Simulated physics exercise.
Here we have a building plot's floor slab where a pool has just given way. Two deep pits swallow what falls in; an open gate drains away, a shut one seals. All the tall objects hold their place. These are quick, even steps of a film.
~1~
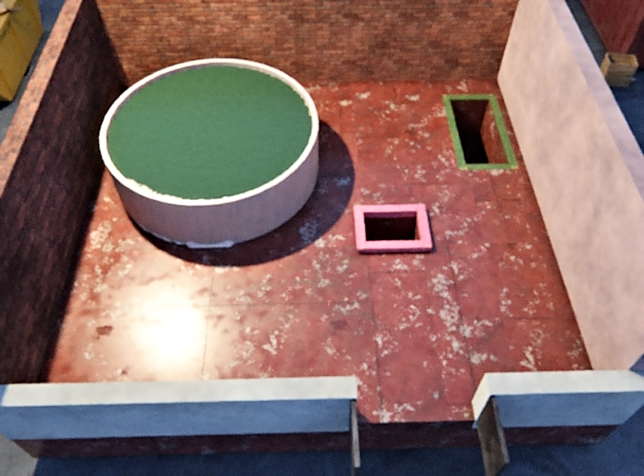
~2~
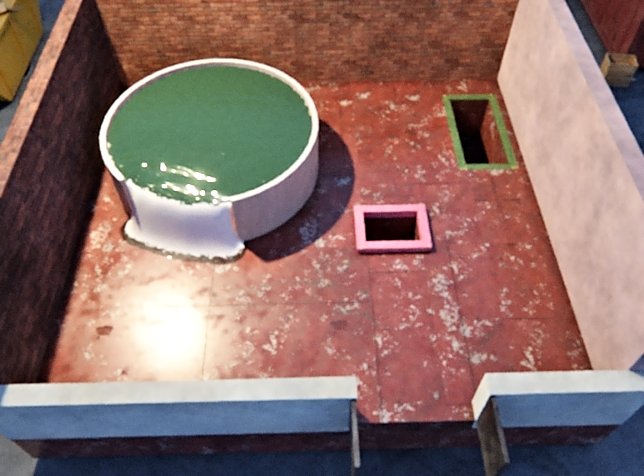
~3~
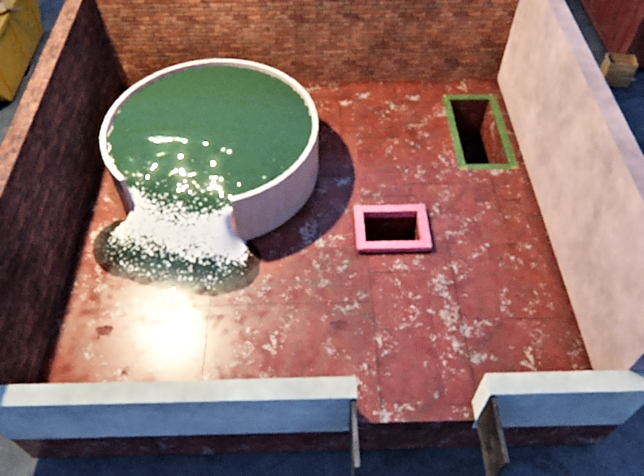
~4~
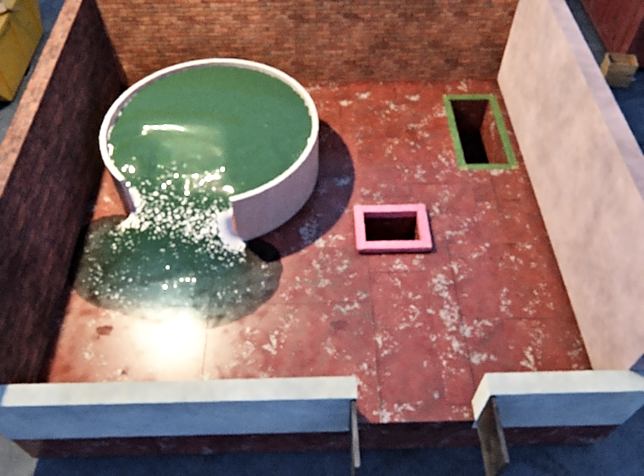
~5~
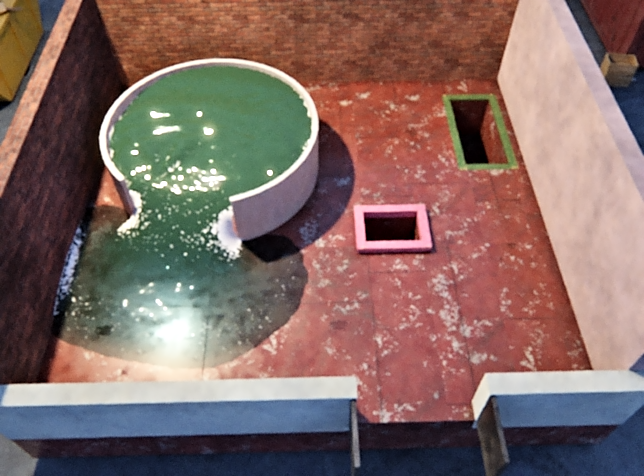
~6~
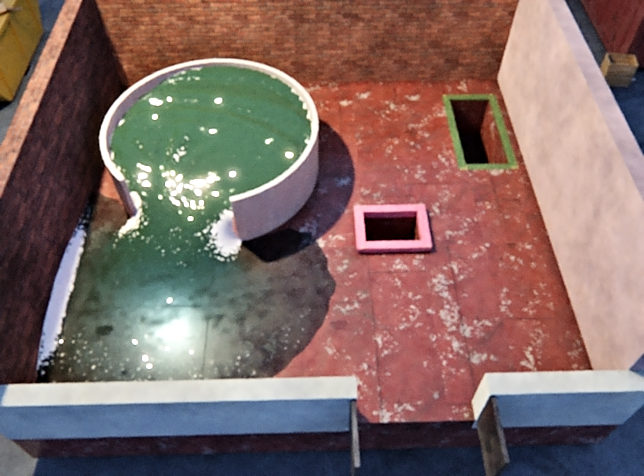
A round pool bursts open at the front and green water spreads across the red floor.
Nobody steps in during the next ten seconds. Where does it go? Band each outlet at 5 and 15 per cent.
The gate takes from 5 to 15 %; the pink pit takes less than 5 %; the green pit takes more than 15 %.
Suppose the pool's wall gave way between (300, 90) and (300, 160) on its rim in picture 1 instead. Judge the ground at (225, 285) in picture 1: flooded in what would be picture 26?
Verdict: Clear.
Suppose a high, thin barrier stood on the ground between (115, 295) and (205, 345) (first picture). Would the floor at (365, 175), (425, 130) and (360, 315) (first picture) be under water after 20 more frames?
In that order: Dry, clear, under water.
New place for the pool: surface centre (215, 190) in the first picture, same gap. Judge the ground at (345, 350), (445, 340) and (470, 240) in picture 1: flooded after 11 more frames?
One after the other: Wet, covered, not flooded.
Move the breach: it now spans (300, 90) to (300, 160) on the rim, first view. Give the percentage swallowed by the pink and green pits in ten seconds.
Per cent: Pink 6, green 50.
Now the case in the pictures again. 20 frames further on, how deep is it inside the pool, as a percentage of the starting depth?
Close to 44 %.
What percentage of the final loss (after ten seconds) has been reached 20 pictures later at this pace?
Close to 5 %.
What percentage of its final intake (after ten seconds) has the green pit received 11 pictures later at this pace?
I make it 0 per cent.
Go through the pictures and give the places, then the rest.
Still water in the pool at (211, 128), in the first frame.
The front is at (128, 226), out from the gap at (180, 229), in the second frame.
Water pours out at (180, 230) and has run to (244, 282), in the third frame.
Water pours out at (181, 231) and has run to (71, 268), in the fourth frame.
Water pours out at (181, 231) and has run to (54, 325), in the fifth frame.
Water pours out at (181, 231) and has run to (38, 382), in the sixth frame.
A moment on, water covers 30 % of the floor; the gate 0 %, the pink pit 0 %, the green pit 0 %.
Next, water covers 35 % of the floor; the gate 0 %, the pink pit 0 %, the green pit 0 %.
Then, water covers 60 % of the floor; the gate 1 %, the pink pit 0 %, the green pit 0 %.
Later, water covers 90 % of the floor; the gate 4 %, the pink pit 1 %, the green pit 5 %.
In the end, water covers 100 % of the floor; the gate 8 %, the pink pit 1 %, the green pit 17 %.
